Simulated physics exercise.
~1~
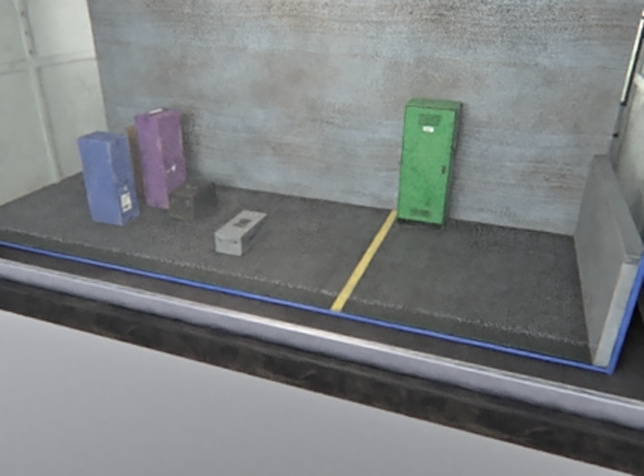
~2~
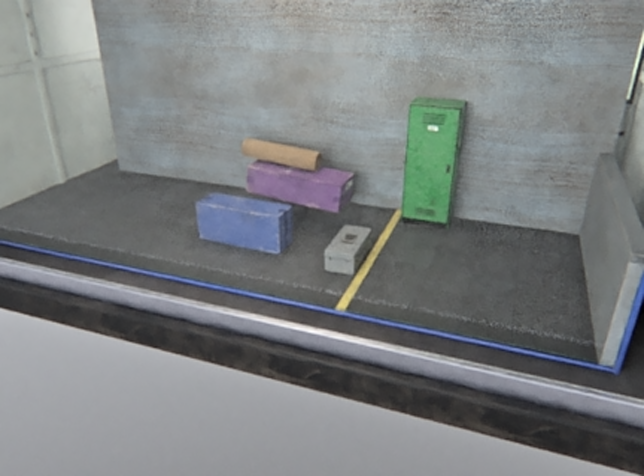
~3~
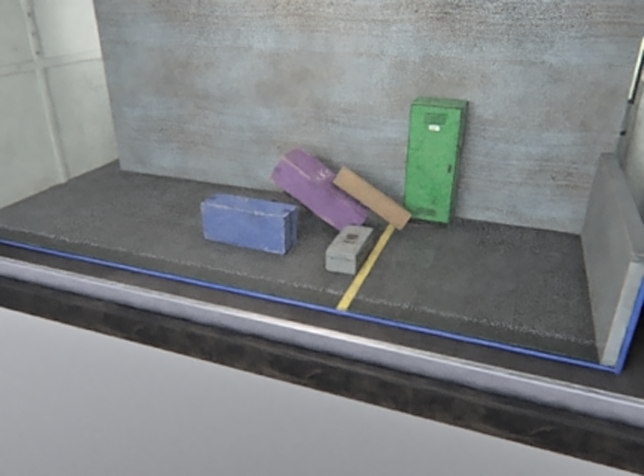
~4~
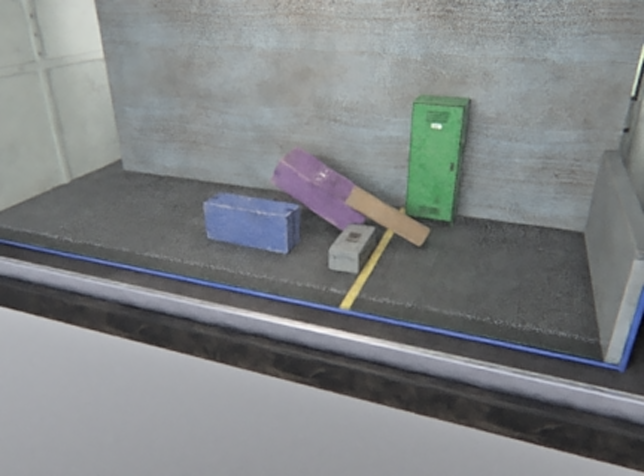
A green locker stands against the grey back wall of a bus bay, right of a yellow floor line, seen from the front and slightly above by a gently swaying camera. To the left are upright blue and purple boxes, a dark toolbox and a small grey toolbox. The goods shift right, the blue and purple boxes landing on their sides, with a brown roll above the purple one. The purple box then tilts while the roll slides down to the right. Finally, the roll lies across the line, while the blue box and grey toolbox rest short of it.
